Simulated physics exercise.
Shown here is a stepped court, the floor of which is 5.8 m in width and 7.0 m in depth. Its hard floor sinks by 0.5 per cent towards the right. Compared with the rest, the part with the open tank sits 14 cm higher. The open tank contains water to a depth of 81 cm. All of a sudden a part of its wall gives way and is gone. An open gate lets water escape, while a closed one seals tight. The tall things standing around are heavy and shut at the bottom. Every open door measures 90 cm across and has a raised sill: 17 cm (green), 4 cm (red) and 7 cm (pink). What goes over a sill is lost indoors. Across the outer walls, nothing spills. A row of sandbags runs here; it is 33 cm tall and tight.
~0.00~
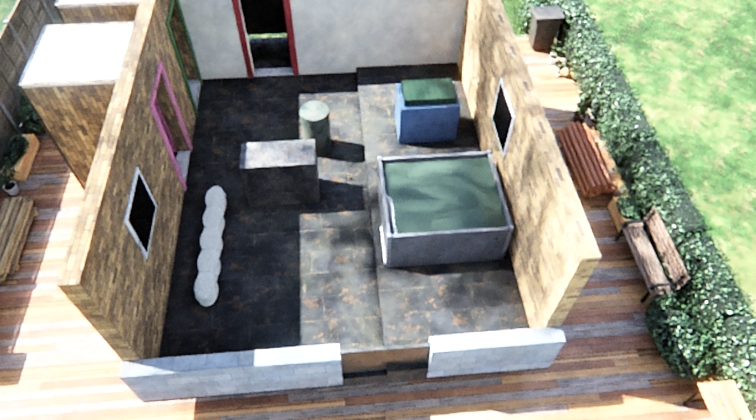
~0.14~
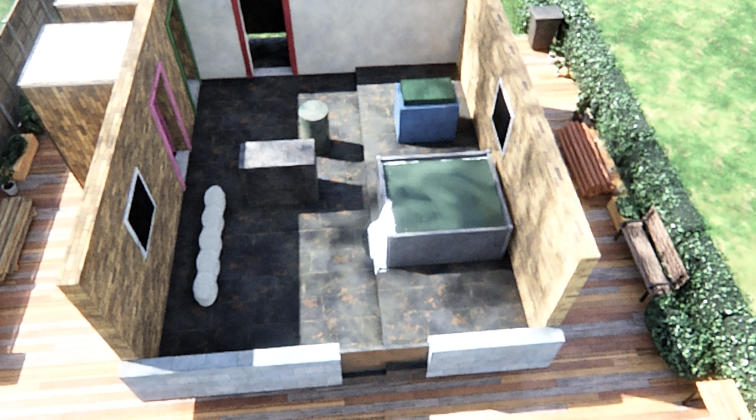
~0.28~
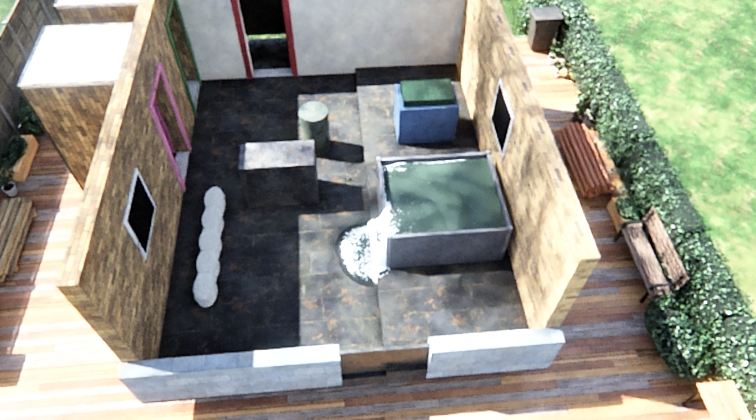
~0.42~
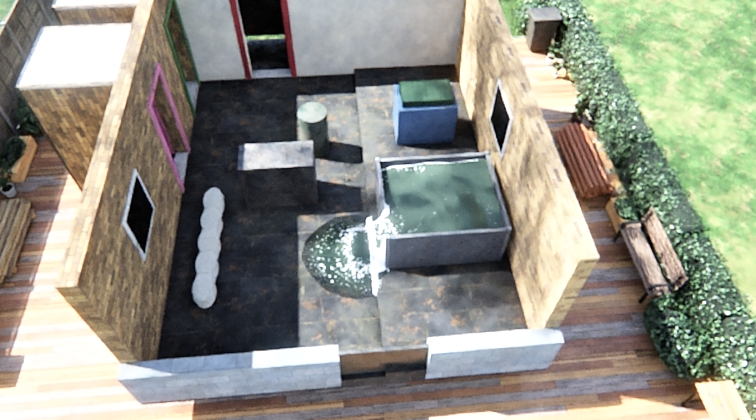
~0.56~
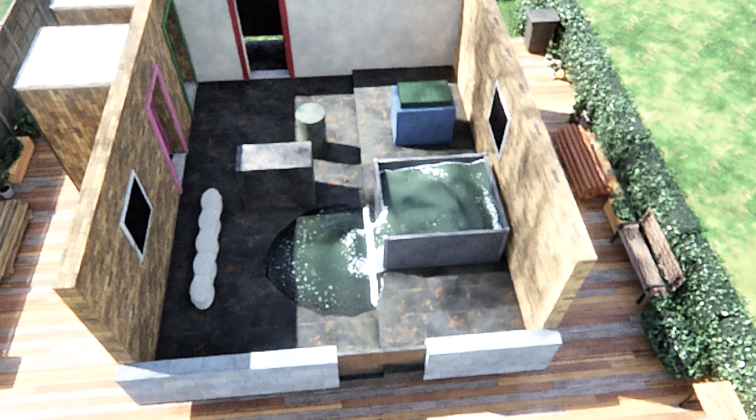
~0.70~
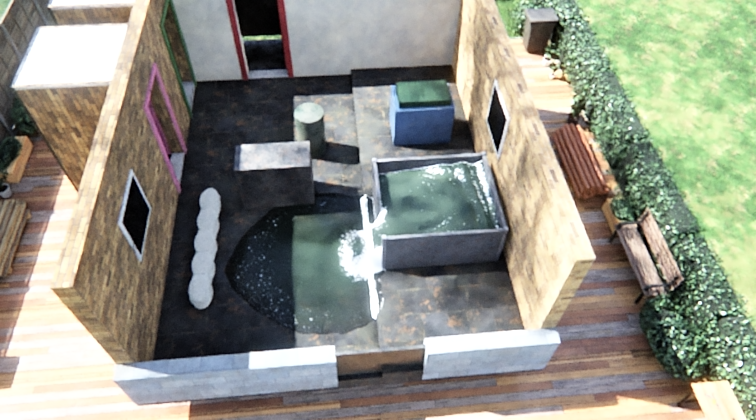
A large open tank bursts at its left side and water spreads leftward across the floor.
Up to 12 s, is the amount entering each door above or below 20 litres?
As I see it, looks like the green door stays in the clear; looks like the red door takes on too much; looks like the pink door stays in the clear.
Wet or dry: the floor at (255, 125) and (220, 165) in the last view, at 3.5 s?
Awash, then awash.
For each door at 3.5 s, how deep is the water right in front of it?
Green 6 cm, red 7 cm, pink 9 cm.
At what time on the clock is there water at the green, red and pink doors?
Green 3.0 s, red 3.0 s, pink 2.4 s.
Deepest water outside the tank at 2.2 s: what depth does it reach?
Up to near 48 cm.
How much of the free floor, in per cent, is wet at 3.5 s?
I'd guess around 50 %.
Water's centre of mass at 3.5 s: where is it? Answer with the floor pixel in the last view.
Near (315, 248).
After 1.4 s water covers 25 % of the floor and is deepest (42 cm) near (378, 250); green door not reached, red door not reached, pink door not reached.
After 2.2 s water covers 35 % of the floor and is deepest (48 cm) near (151, 381); green door not reached, red door not reached, pink door not reached.
After 3.5 s water covers 50 % of the floor and is deepest (26 cm) near (212, 376); green door 6 cm at the sill, 0 L in, red door 7 cm at the sill, 2 L in, pink door 9 cm at the sill, 0 L in.
After 7.0 s water covers 65 % of the floor and is deepest (18 cm) near (378, 362); green door 12 cm at the sill, 2 L in, red door 8 cm at the sill, 36 L in, pink door 7 cm at the sill, 1 L in.
After 12.0 s water covers 65 % of the floor and is deepest (14 cm) near (378, 362); green door 10 cm at the sill, 2 L in, red door 8 cm at the sill, 93 L in, pink door 8 cm at the sill, 4 L in.
